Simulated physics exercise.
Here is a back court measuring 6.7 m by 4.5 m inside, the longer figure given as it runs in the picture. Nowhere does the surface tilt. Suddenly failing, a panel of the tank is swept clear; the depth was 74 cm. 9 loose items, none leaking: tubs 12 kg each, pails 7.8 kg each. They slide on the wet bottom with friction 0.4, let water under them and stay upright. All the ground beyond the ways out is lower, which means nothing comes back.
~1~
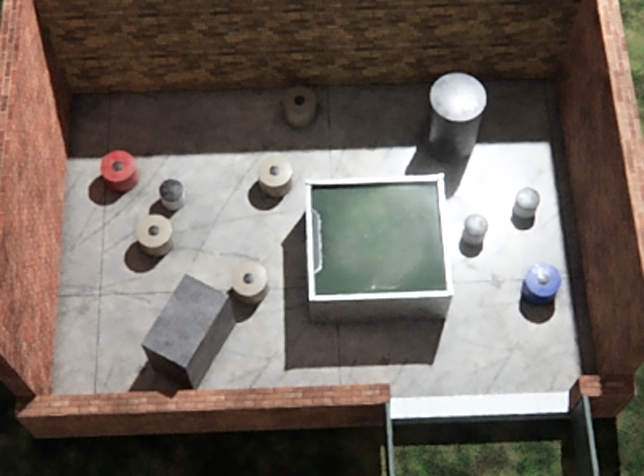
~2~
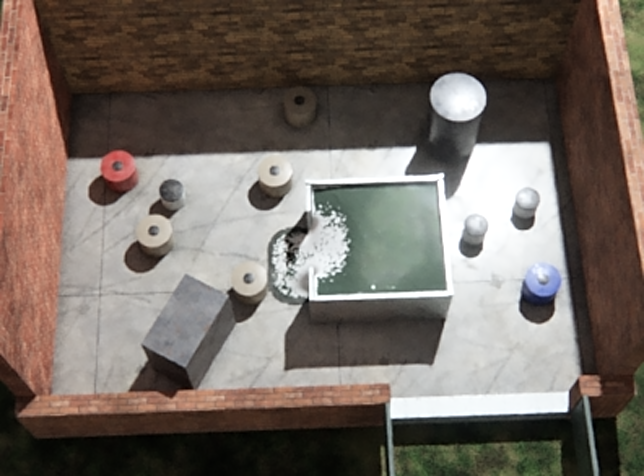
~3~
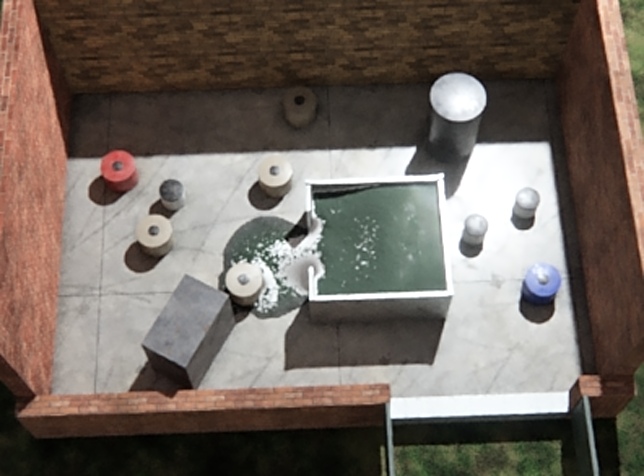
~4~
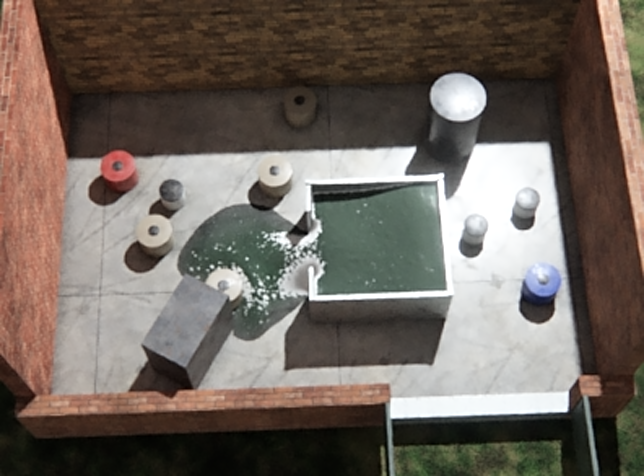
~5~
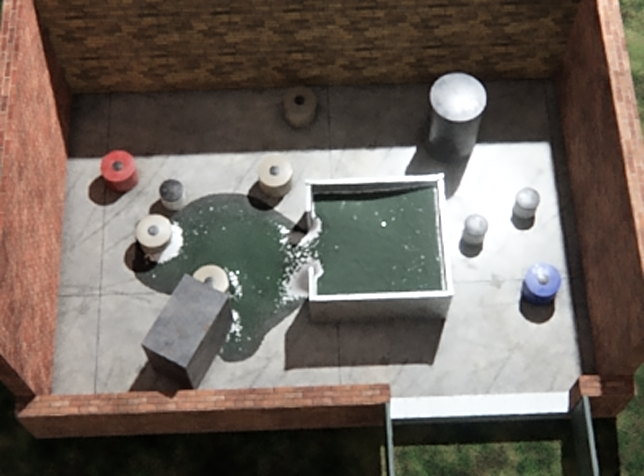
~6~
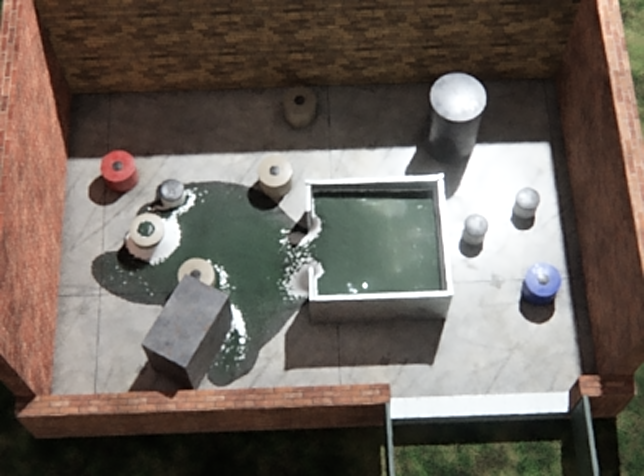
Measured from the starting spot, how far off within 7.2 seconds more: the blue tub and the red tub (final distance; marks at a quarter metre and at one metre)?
One by one: The blue tub will be roughly where it started; the red tub will be over a metre off.
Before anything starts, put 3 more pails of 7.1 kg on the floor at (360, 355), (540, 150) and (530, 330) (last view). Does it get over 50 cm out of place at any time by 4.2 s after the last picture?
In the order listed: Behind the line; behind the line; behind the line.
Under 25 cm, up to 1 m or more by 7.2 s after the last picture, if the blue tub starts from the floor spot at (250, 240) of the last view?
Well, it is shoved a long way.
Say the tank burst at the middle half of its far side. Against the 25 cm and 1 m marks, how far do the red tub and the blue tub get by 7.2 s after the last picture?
Here's how it goes: The red tub winds up well off, and the blue tub edges along somewhat.
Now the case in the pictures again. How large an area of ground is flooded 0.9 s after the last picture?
13 m2.
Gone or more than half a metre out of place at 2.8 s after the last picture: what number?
At that moment it comes to 4.
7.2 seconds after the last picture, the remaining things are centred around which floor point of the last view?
Around (428, 176).
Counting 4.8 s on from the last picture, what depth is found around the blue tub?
About 1 cm.
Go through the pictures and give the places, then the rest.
The blue tub at (543, 279) rests on the ground; the red tub at (118, 166), on the bottom; 2.3 m2 under water; 0 of 9 have shifted, in the first frame.
The blue tub at (543, 279), on the bottom; the red tub at (118, 166), on the bottom; 2.8 m2 under water; 0 of 9 have shifted, in the second frame.
The blue tub at (543, 279) rests on the ground; the red tub at (118, 166) rests on the ground; 3.4 m2 under water; 1 of 9 have shifted, in the third frame.
The blue tub at (543, 279) rests on the ground; the red tub at (118, 166), on the bottom; 4.2 m2 under water; 1 of 9 have shifted, in the fourth frame.
The blue tub at (543, 279), on the bottom; the red tub at (118, 166), on the bottom; water covers 5.3 m2; 1 of 9 have shifted, in the fifth frame.
The blue tub at (543, 279), on the bottom; the red tub at (118, 166) rests on the ground; water covers 6.5 m2; 2 of 9 have shifted, in the sixth frame.
Then, 0.9 s after the last picture the blue tub is near (543, 279), 0.0 m from its start, aground; the red tub is near (95, 144), 0.5 m from its start, aground; 0 of 9 are out; 2 afloat.
Then, 2.8 s after the last picture the blue tub is near (543, 279), 0.0 m from its start, aground; the red tub is near (140, 92), 1.1 m from its start, afloat; 0 of 9 are out; 2 afloat.
Then, 4.8 s after the last picture the blue tub is near (543, 279), 0.0 m from its start, aground; the red tub is near (322, 116), 2.8 m from its start, aground; 0 of 9 are out; 1 afloat.
Then, 7.2 s after the last picture the blue tub is near (543, 279), 0.0 m from its start, aground; the red tub is near (374, 138), 3.4 m from its start, aground; 0 of 9 are out; 1 afloat.
